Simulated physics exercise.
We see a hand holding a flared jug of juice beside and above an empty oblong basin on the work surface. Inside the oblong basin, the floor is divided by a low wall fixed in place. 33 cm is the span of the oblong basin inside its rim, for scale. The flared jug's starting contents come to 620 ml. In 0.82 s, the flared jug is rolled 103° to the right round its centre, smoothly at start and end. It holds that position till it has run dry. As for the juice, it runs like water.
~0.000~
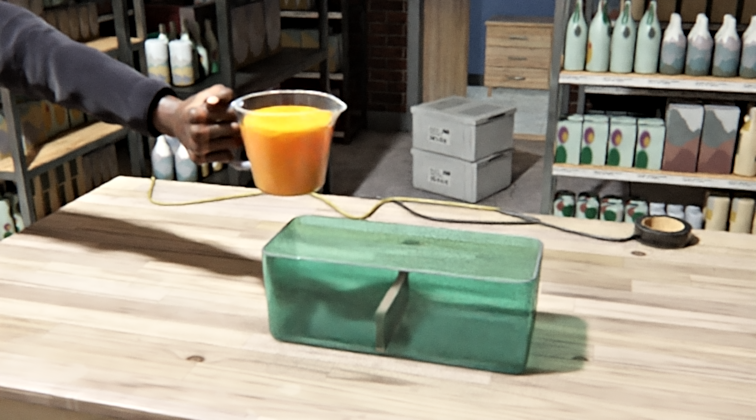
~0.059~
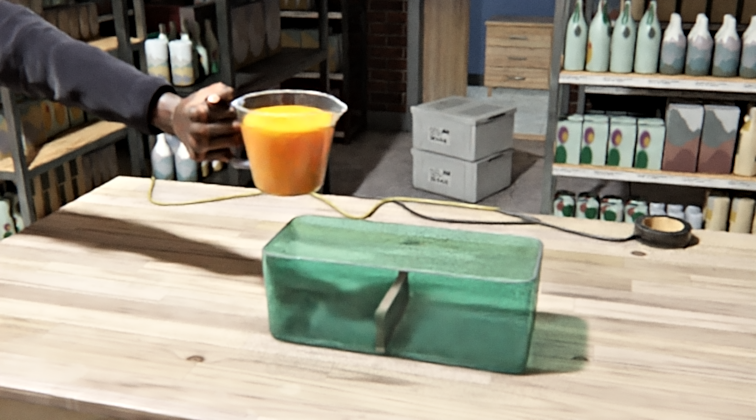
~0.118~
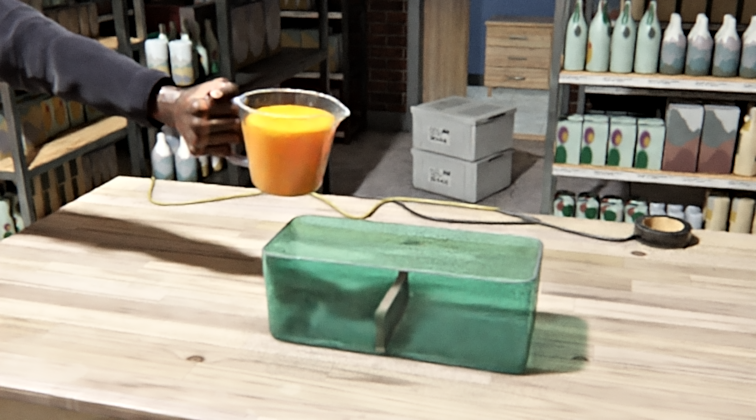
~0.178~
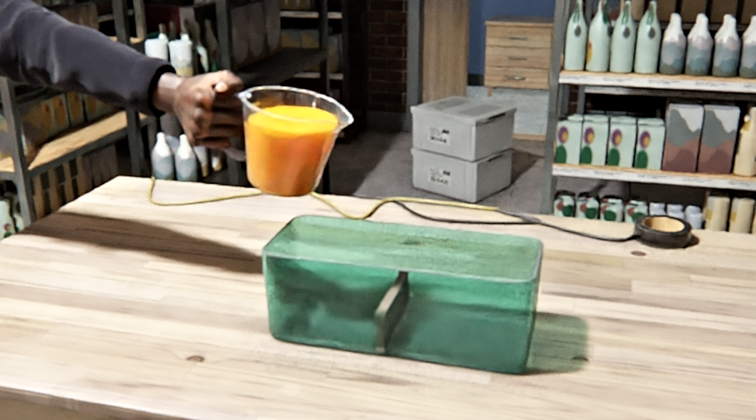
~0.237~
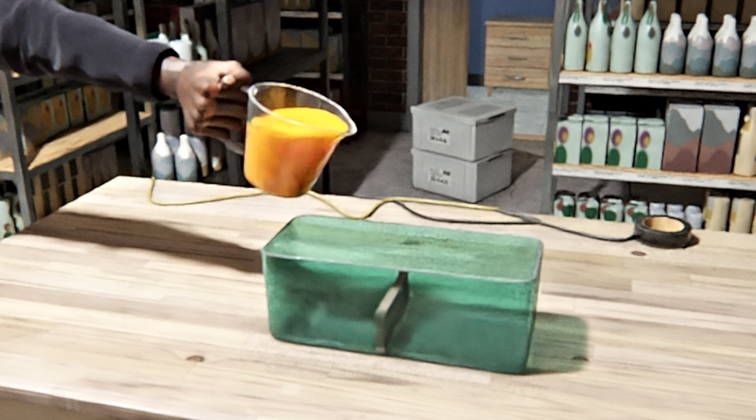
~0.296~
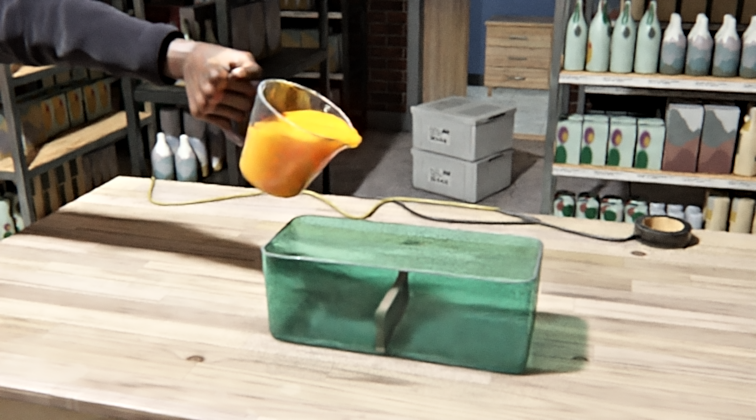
A hand held a clear flared jug of orange juice above a green-tinted oblong basin on a wooden table, then smoothly tilted it to the right until the juice reached the rim.
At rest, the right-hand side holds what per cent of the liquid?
It holds some 36 in every hundred.
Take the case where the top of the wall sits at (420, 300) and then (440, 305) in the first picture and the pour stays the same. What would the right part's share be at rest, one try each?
The first gives near 5 per cent and the second near 5 per cent.
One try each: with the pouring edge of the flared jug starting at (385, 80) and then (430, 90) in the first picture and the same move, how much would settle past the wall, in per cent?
About 95 %, then about 95 %.
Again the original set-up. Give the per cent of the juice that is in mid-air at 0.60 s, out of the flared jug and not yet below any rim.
I'd say close to 24 per cent.
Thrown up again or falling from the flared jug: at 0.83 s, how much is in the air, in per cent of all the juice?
Roughly 6 %.
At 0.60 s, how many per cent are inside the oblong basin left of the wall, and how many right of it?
Lab note: Left near 7, right near 22.
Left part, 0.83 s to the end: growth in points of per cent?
Difference: Approx. 10 %.
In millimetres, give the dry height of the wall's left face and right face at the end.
Left about 30 mm, while the right is about 42 mm.
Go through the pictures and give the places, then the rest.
It leans 0°; its right rim is at (345, 108); the juice meets the walls at (248, 114) and (333, 119); the oblong basin's rim runs from (279, 234) to (539, 261); the wall's top is at (393, 292), in the first frame.
It leans 1°; its right rim is at (346, 109); the juice meets the walls at (248, 113) and (333, 120), in the second frame.
It leans 5°; its right rim is at (349, 114); the juice meets the walls at (250, 112) and (335, 122), in the third frame.
It leans 12°; its right rim is at (352, 121); the juice meets the walls at (253, 113) and (340, 123), in the fourth frame.
It leans 20°; its right rim is at (356, 131); the juice meets the walls at (255, 116) and (348, 127), in the fifth frame.
It leans 30°; its right rim is at (358, 144); the juice meets the walls at (257, 122) and (353, 136); 1 per cent is over the edge, in the sixth frame.
By 0.60 s the tilt is 86° and 47 per cent is still to pour, 7 is left of the wall and 21 right of it.
By 0.83 s the tilt is 103° and 6 per cent is still to pour, 52 is left of the wall and 35 right of it.
By 1.06 s the tilt is 103° and 0 per cent is still to pour, 63 is left of the wall and 35 right of it.
By 1.32 s the tilt is 103° and 0 per cent is still to pour, 63 is left of the wall and 36 right of it.
At rest 63 per cent lies left of the wall, 36 right of it and 1 outside.
